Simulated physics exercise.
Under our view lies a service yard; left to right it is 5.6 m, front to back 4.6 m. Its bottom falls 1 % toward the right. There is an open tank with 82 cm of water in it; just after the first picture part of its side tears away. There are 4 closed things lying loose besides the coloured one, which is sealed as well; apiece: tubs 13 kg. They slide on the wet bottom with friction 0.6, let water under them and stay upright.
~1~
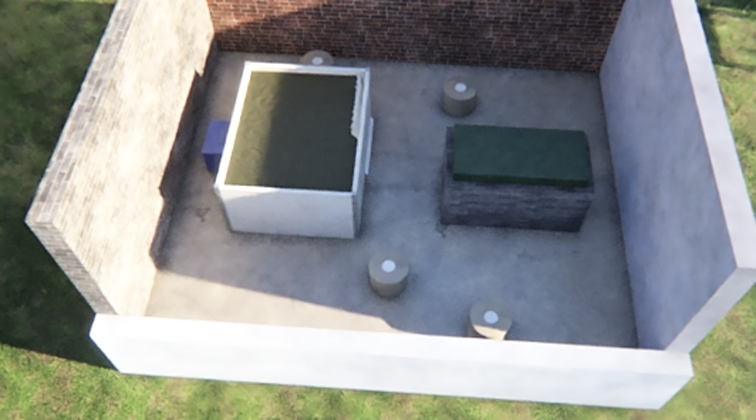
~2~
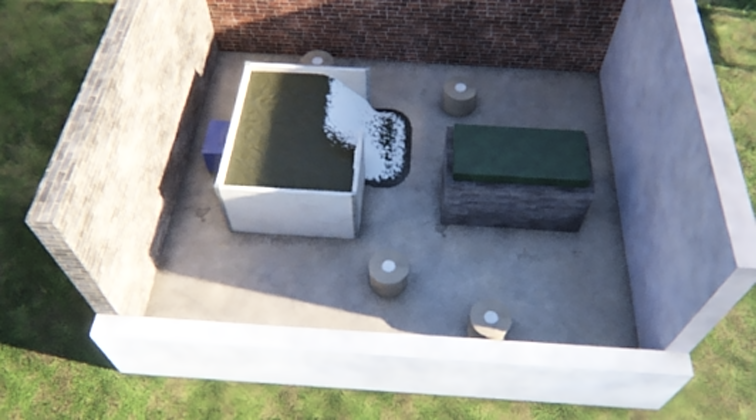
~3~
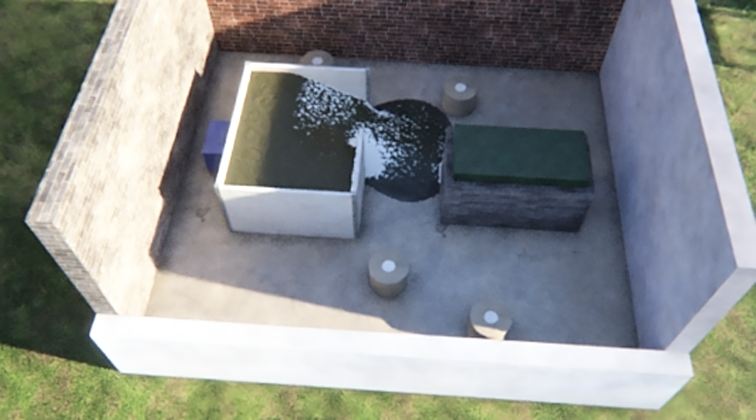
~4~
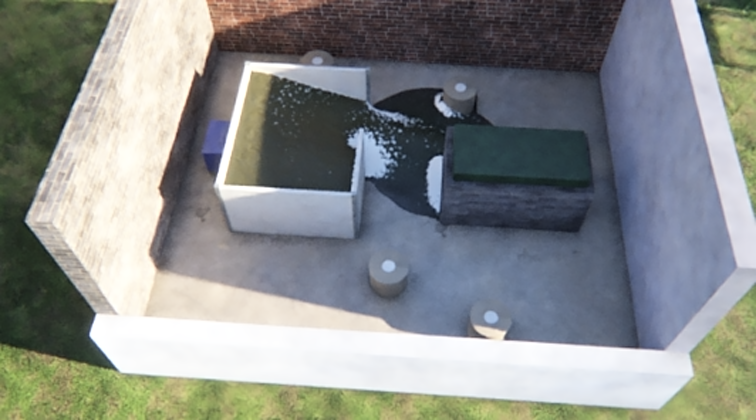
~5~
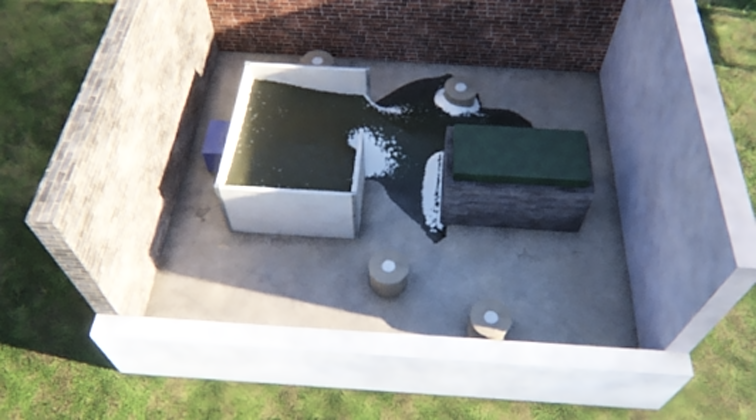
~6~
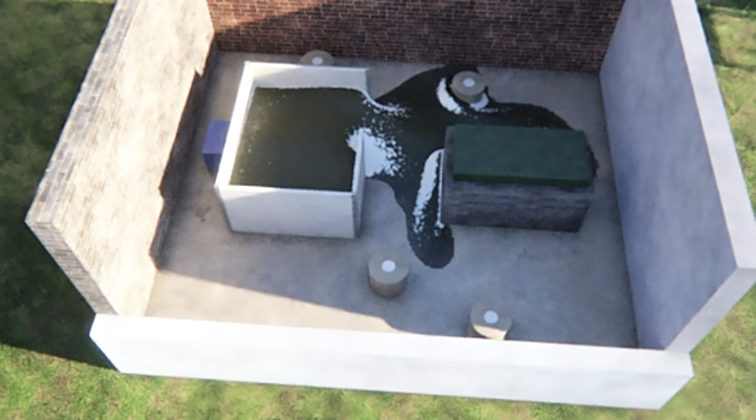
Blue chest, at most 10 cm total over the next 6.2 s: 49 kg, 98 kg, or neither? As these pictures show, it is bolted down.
The light setting does the job.
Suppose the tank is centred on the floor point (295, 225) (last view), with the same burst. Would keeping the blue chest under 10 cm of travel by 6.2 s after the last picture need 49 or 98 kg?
Then, in short, the light one works.
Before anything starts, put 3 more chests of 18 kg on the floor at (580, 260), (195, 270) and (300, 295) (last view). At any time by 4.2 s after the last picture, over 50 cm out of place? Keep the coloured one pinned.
Each in turn: Further than that, not that far, not that far.
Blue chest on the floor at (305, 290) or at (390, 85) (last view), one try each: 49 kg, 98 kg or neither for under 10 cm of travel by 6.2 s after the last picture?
Light one suffices, then light one suffices.
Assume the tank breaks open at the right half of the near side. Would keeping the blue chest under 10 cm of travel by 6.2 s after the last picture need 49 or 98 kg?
In that case, it takes the heavy one.
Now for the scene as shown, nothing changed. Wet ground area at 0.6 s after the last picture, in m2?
Somewhere around 12 m2, roughly.
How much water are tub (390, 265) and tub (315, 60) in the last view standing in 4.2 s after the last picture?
Depths: Near 7 cm, then near 6 cm.
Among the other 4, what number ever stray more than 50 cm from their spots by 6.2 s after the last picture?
Total: 4.
Then, 0.6 s after the last picture the blue chest would be 0 cm from its start with 49 kg and 0 cm from its start with 98 kg; 0 cm of water round it then.
Then, 2.3 s after the last picture the blue chest would be 0 cm from its start with 49 kg and 0 cm from its start with 98 kg; 0 cm of water round it then.
Then, 4.2 s after the last picture the blue chest would be 0 cm from its start with 49 kg and 0 cm from its start with 98 kg; 0 cm of water round it then.
Then, 6.2 s after the last picture the blue chest would be 0 cm from its start with 49 kg and 0 cm from its start with 98 kg; 9 cm of water round it then.
